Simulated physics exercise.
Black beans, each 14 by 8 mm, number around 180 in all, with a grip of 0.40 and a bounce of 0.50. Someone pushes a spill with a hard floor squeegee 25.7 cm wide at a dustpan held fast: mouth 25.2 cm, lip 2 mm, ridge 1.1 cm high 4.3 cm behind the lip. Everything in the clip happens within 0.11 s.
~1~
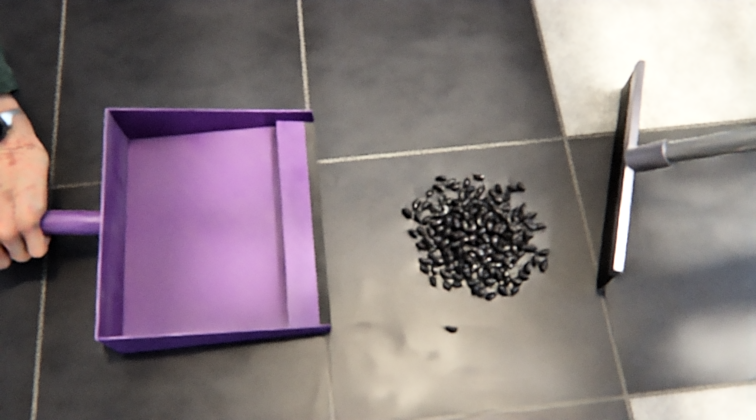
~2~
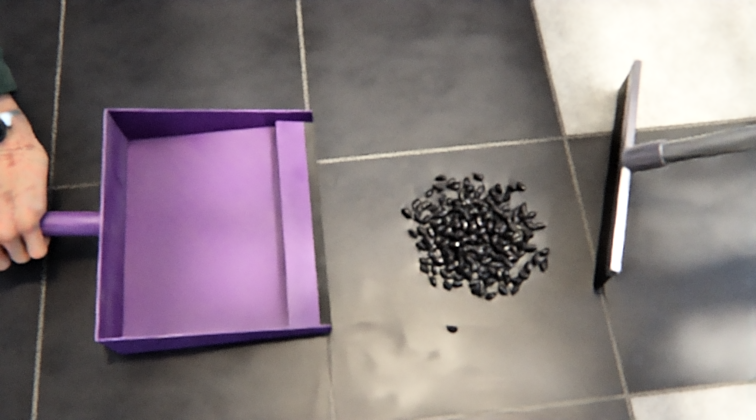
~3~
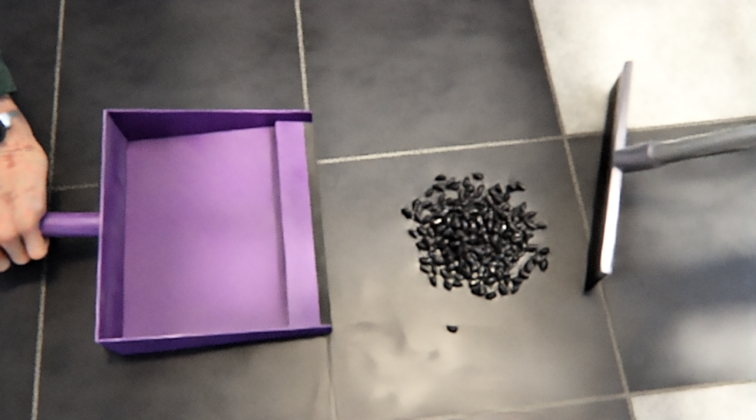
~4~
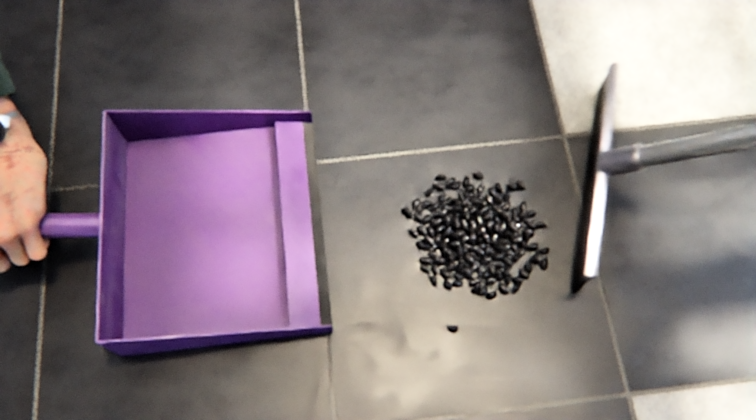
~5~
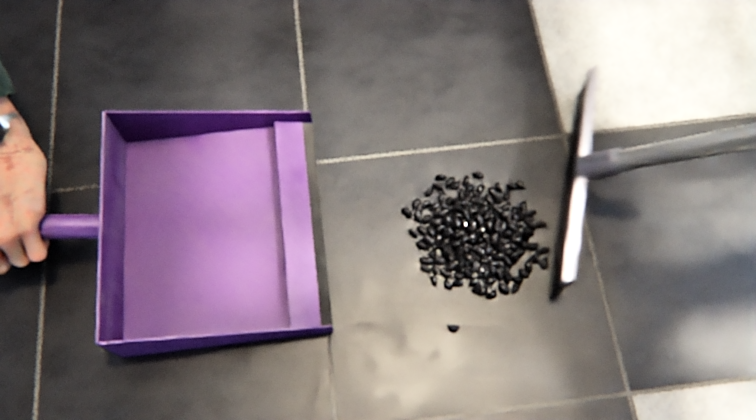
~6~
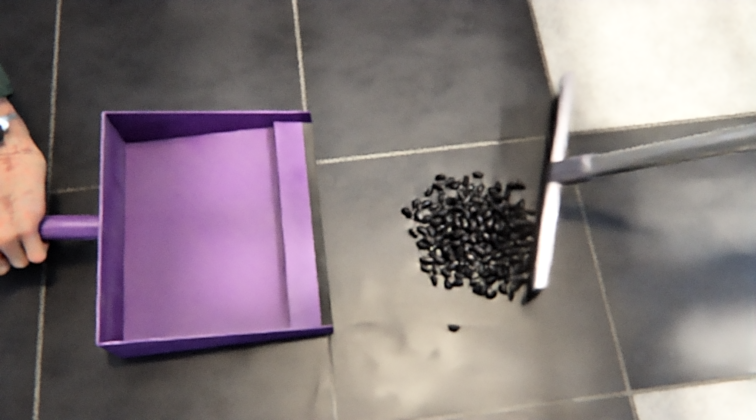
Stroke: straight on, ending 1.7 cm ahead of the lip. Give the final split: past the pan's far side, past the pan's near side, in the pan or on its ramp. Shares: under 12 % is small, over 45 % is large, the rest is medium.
Far side: A small share; near side: A small share; pan: A large share.
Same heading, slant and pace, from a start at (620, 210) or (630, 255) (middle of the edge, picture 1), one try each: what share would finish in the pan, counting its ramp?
50 and 40 per cent, roughly.
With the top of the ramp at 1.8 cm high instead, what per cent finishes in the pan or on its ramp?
45 per cent.
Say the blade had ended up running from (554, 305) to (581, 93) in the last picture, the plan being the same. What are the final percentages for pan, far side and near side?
Final per cent - pan 25, far 5, near 10.
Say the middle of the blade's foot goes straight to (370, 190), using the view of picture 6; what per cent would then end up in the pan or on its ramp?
Some 65 percent.
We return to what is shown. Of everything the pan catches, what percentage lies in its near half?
50 per cent.
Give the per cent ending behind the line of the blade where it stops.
Near 0 percent, give or take.
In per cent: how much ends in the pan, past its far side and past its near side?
Far side - 5; near side - 5; pan - 55.
Then, 0.09 s after the last picture, middle of the blade 14 cm from the lip; 0 % over the lip, far side 0 %, near side 5 %.
Then, 0.15 s after the last picture, middle of the blade 8 cm from the lip; 0 % over the lip, far side 0 %, near side 5 %.
Then, 0.35 s after the last picture, middle of the blade 6 cm from the lip; 55 % over the lip, far side 5 %, near side 5 %.
In the end, far side 5 %, near side 5 %, pan 55 %, in front of the lip or behind the blade 35 %.
